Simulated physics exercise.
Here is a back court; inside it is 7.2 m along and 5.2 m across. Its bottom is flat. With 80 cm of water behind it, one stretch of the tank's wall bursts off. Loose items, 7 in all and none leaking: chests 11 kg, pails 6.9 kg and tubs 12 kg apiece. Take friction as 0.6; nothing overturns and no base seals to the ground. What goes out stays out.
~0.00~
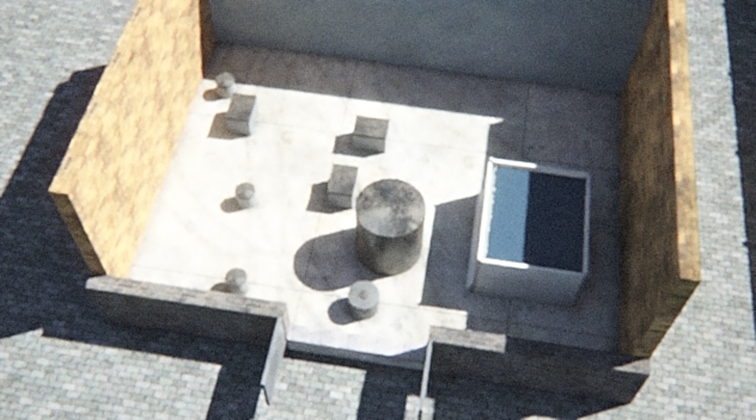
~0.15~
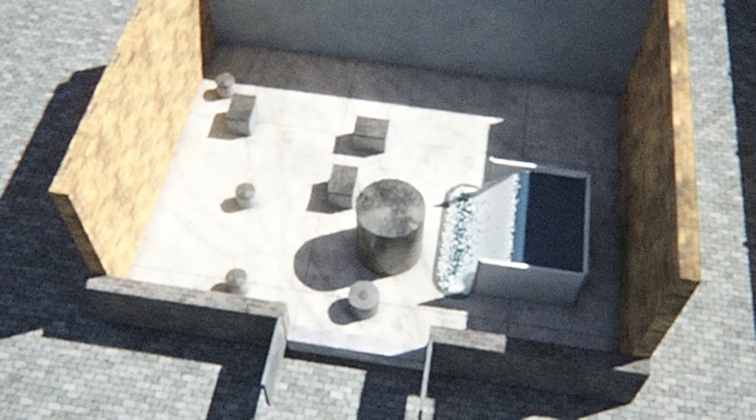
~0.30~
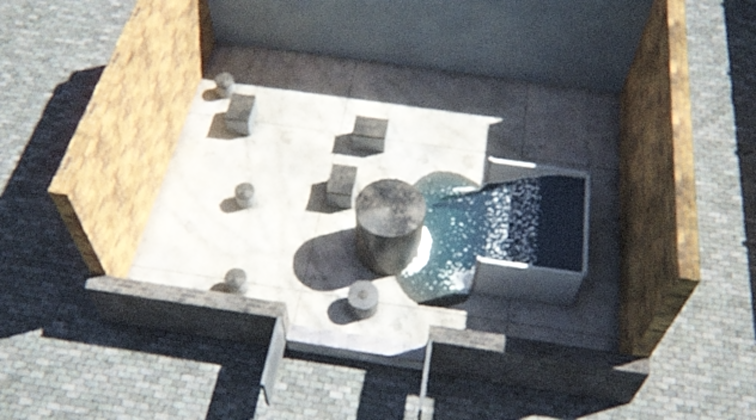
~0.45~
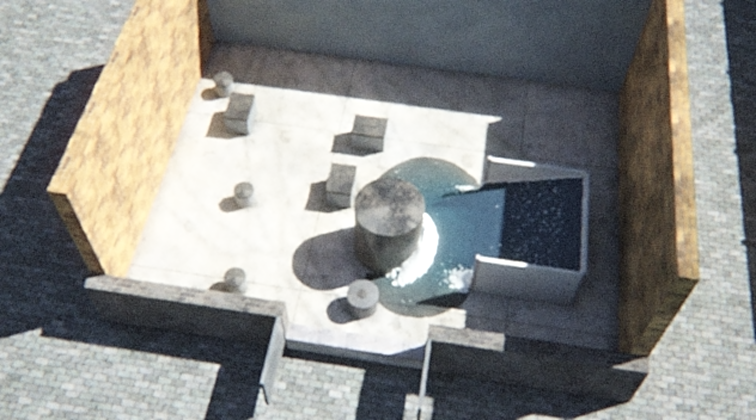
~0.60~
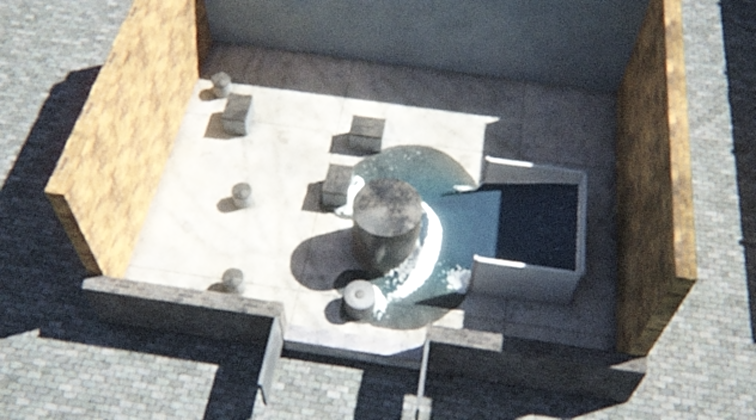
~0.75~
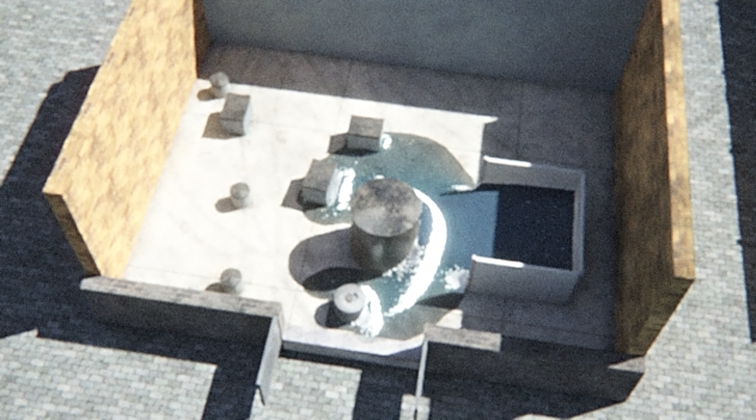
Water pours from the open left side of a pale tank in a walled court, spreads leftward across the flat floor and around a large grey cylinder, then nudges a grey block and a small round tub slightly left.
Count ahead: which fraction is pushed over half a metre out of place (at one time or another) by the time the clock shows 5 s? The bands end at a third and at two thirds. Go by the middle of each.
It is two thirds or above.
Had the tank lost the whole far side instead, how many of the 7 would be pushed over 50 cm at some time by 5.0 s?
Then 3.
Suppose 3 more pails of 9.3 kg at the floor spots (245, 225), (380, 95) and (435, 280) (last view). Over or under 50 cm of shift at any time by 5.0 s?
In turn: Under, over, past it.
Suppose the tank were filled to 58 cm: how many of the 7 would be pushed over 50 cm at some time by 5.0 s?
Then 5.
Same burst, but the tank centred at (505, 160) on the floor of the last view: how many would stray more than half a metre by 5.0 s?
In that case 7 of them.
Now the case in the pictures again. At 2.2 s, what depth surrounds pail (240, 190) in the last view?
Roughly 4 cm.
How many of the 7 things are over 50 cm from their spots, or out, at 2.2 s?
I count 4.
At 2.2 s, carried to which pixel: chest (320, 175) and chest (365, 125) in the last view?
Around (172, 148) and (294, 42).
After 1.1 s 2 of 7 are over 50 cm from their spots; 0 afloat.
After 2.2 s 4 of 7 are over 50 cm from their spots; 3 afloat.
After 3.5 s 4 of 7 are over 50 cm from their spots; 3 afloat.
After 5.0 s 5 of 7 are over 50 cm from their spots, and 5 have been at some point; 4 afloat.
